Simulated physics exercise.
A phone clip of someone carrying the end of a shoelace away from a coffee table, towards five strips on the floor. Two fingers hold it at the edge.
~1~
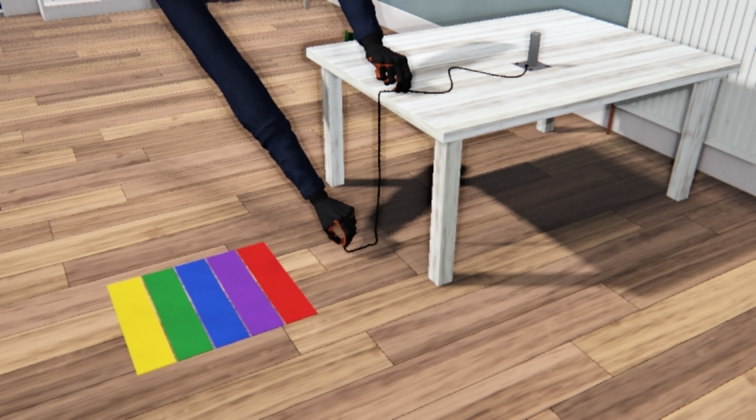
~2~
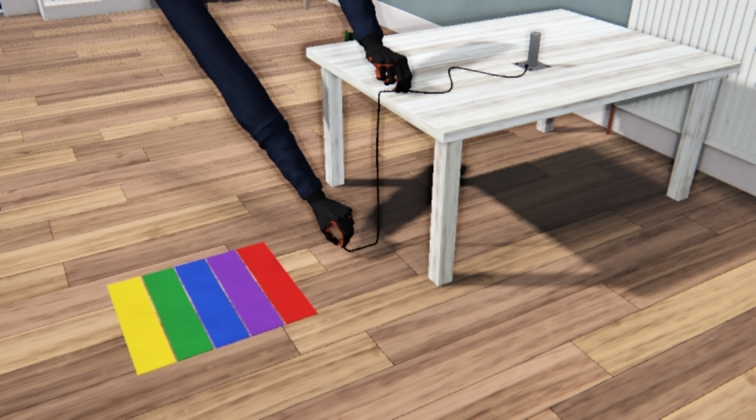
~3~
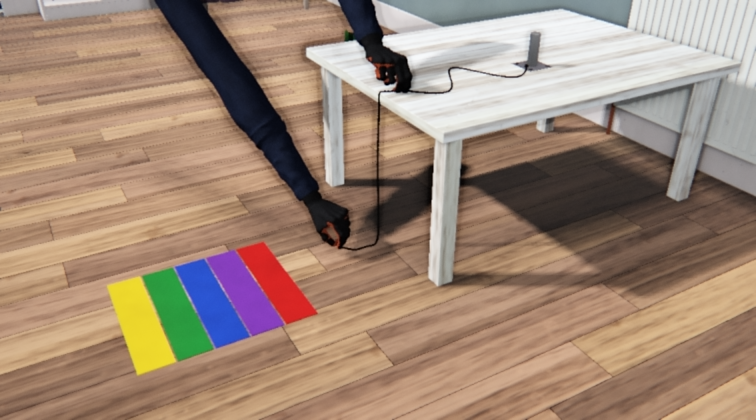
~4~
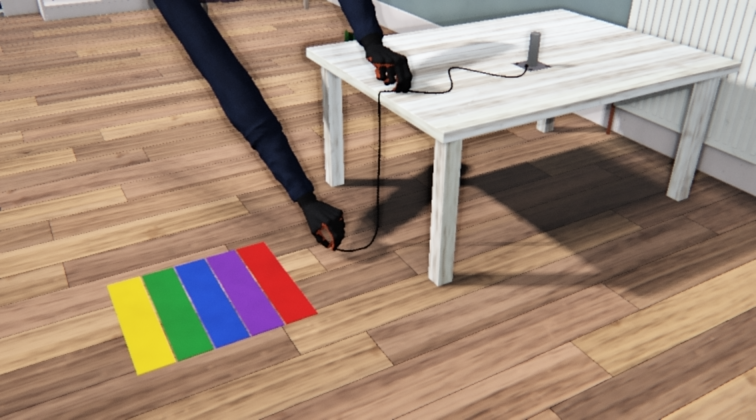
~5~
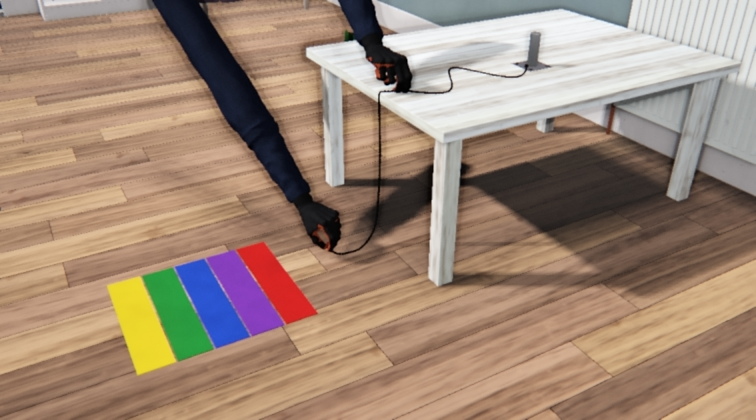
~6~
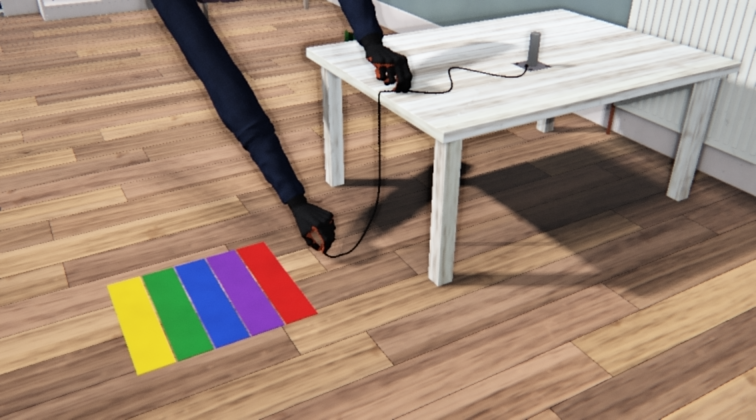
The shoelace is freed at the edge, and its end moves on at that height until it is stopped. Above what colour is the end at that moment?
The yellow one.
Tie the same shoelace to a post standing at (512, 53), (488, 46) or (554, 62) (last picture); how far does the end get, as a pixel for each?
Try by try, around (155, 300), (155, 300) and (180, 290).
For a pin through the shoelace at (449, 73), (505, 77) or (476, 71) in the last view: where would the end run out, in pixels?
Near (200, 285), (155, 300) and (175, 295).
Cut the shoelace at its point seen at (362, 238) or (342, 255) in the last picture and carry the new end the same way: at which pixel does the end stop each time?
Near (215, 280) and (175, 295).
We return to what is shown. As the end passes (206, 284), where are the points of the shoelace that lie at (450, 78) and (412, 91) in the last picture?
At (408, 87), then (370, 140).
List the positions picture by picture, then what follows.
The first frame shows end (343, 243); red (292, 304); purple (259, 315); blue (224, 326); green (188, 338); yellow (150, 351).
The second frame shows end (340, 244); shoelace through (521, 76) (455, 68) (449, 91) (379, 98) (377, 165) (378, 227).
The third frame shows end (337, 245).
The fourth frame shows end (331, 247); shoelace through (521, 76) (455, 68) (449, 91) (379, 98) (379, 164) (377, 228).
The fifth frame shows end (327, 248).
The sixth frame shows end (321, 250); shoelace through (521, 76) (455, 68) (449, 91) (379, 98) (380, 164) (367, 228).
A little later, end near (206, 284); over blue.
Next, end near (164, 297); over green.
When it is tight, end near (139, 304); over yellow. It halts on the yellow strip.
